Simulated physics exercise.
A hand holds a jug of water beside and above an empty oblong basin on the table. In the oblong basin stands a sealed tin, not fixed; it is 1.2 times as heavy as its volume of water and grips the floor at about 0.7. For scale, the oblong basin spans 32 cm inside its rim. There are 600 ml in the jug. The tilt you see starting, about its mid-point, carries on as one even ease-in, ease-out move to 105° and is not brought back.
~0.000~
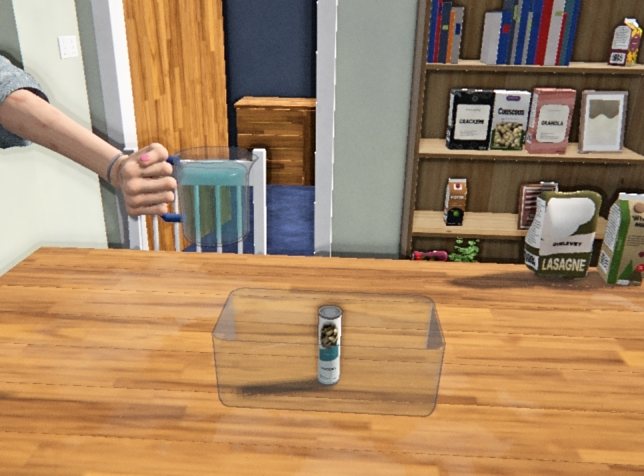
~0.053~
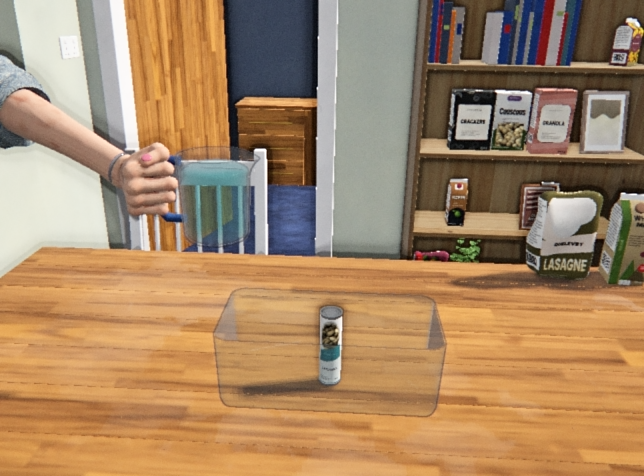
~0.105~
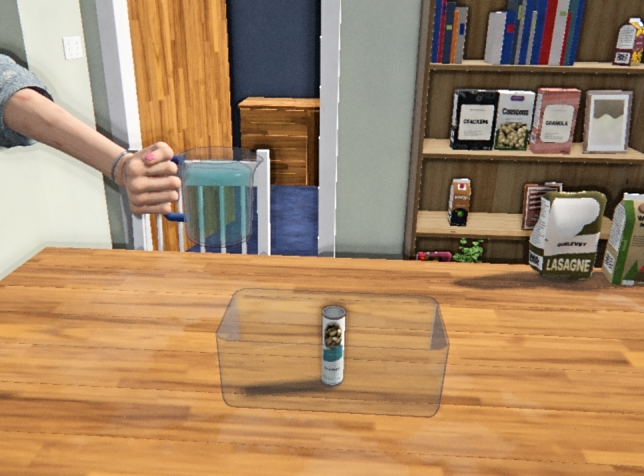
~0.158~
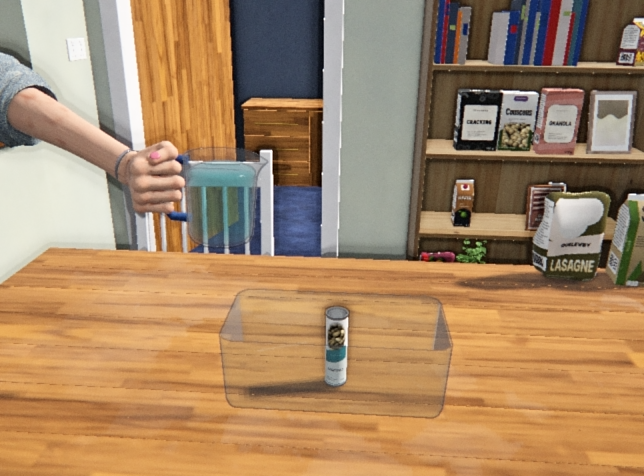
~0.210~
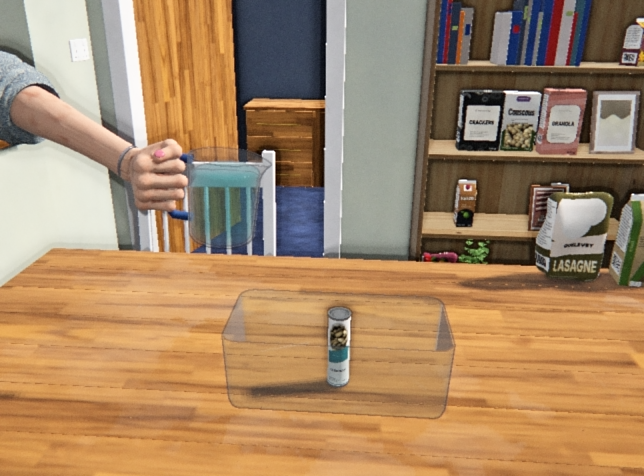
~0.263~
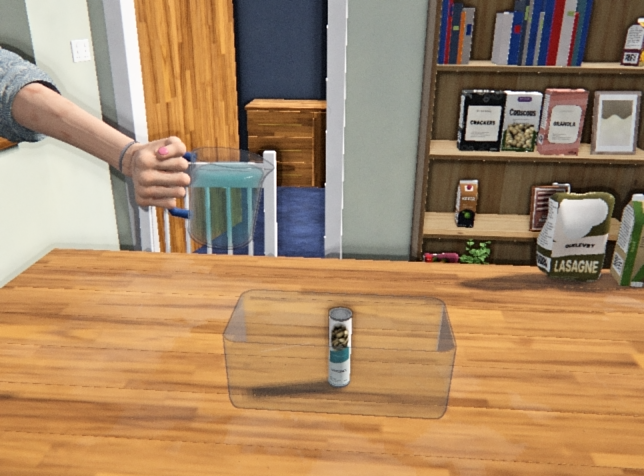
At first, a hand at the left holds a clear jug of bluish water upright above a wooden table, behind a see-through empty basin with a small tin standing at it. Then the jug slowly begins to lean slightly to the right, while the basin and tin stay where they are.
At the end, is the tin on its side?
It goes over.
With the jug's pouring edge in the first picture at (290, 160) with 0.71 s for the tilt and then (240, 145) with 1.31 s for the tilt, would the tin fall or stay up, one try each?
First it stays up; then it keeps standing.
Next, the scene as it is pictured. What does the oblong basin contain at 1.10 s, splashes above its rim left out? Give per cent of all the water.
Near 44 in a hundred.
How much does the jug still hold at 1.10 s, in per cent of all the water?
Some 32 per cent.
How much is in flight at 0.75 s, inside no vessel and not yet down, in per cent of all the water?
Near 14 in a hundred.
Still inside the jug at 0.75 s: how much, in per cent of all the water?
Some 84 per cent.
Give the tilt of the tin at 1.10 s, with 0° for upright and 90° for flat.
Near 0° from upright.
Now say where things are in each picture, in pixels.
In the first frame, it leans 0°; its right rim is at (258, 157); the water meets the walls at (180, 165) and (248, 168); the oblong basin's rim runs from (222, 313) to (439, 322); the tin's top is at (330, 315).
In the second frame, it leans 0°; its right rim is at (260, 158); the water meets the walls at (182, 166) and (250, 168).
In the third frame, it leans 2°; its right rim is at (263, 159); the water meets the walls at (185, 166) and (253, 169).
In the fourth frame, it leans 3°; its right rim is at (268, 161); the water meets the walls at (189, 166) and (257, 170).
In the fifth frame, it leans 6°; its right rim is at (272, 164); the water meets the walls at (193, 168) and (261, 170).
In the sixth frame, it leans 9°; its right rim is at (275, 167); the water meets the walls at (196, 168) and (265, 172).
Then, 0.75 s in, the tilt is 60° and 84 per cent is still to pour; the tin stands where it began.
Then, 1.10 s in, the tilt is 95° and 32 per cent is still to pour; the tin stands where it began.
Then, 1.47 s in, the tilt is 105° and 2 per cent is still to pour; the tin lies on its side.
Then, 1.87 s in, the tilt is 105° and 0 per cent is still to pour; the tin lies on its side.
Finally, the tin lies on its side.
